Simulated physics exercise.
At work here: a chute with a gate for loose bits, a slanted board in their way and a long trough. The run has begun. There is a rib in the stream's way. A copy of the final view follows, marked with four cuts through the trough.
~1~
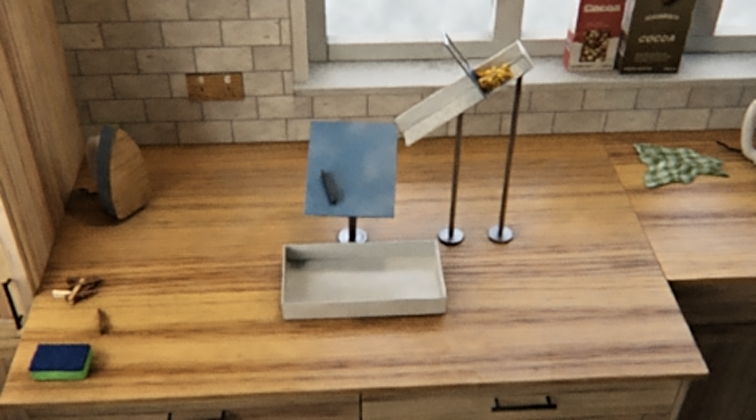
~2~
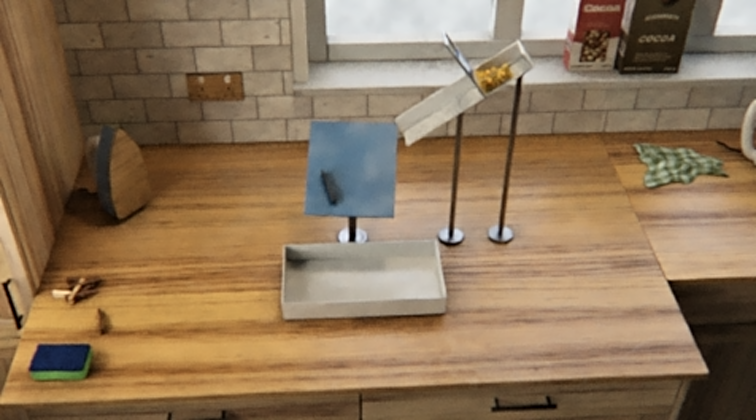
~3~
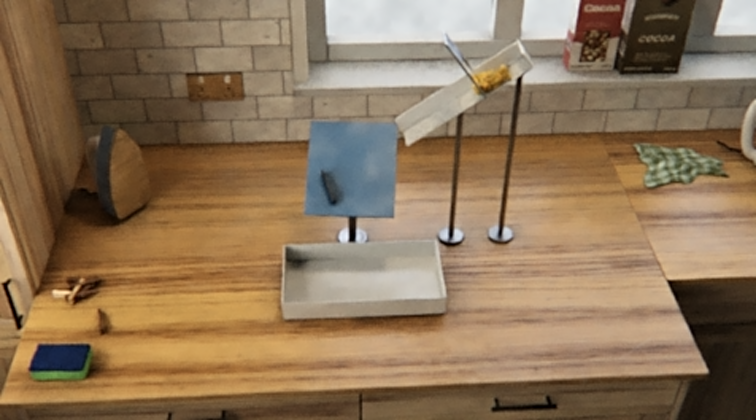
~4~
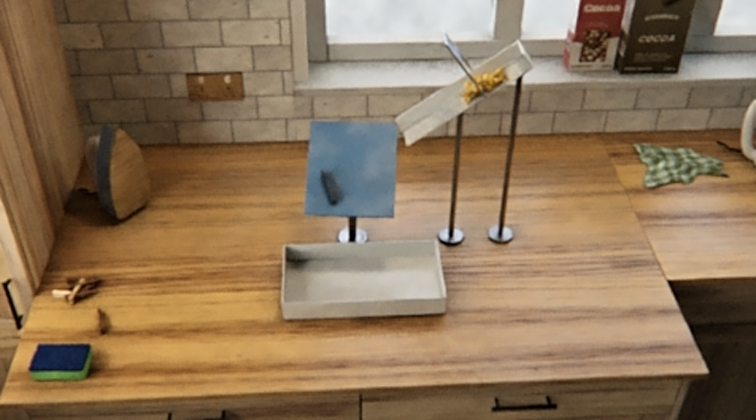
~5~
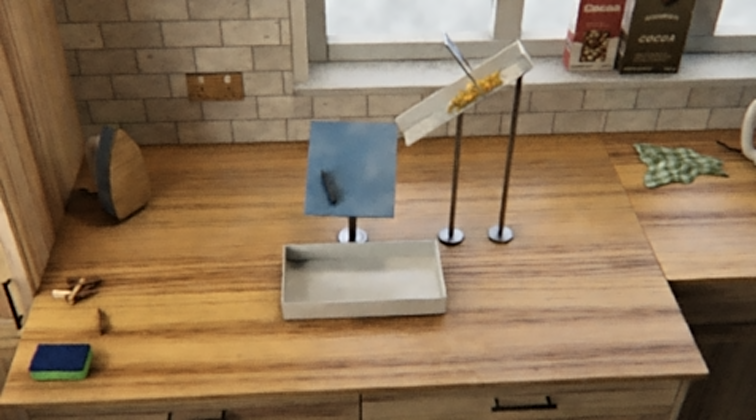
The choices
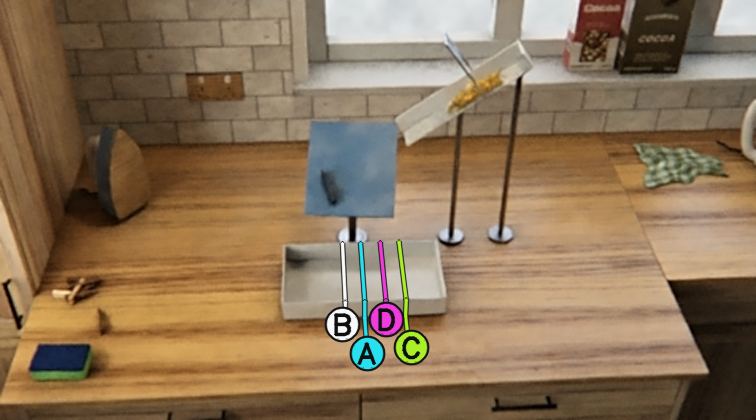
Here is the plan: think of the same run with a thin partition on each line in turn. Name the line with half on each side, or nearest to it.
Go for B.
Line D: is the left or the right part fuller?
The left side.
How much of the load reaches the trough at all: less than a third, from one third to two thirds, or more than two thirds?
About that: More than two thirds.
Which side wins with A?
The left side.
On the marked copy, line A crosses the front rim at (364, 300); line B crosses the front rim at (345, 301); line C crosses the front rim at (406, 299); line D crosses the front rim at (385, 300).
With A, of what is caught, all but a few on the left of the divider, a small share on the right.
With B, of what is caught, close to half on the left of the divider, close to half on the right.
With C, of what is caught, the whole lot on the left of the divider, none at all on the right.
With D, of what is caught, the whole lot on the left of the divider, none at all on the right.
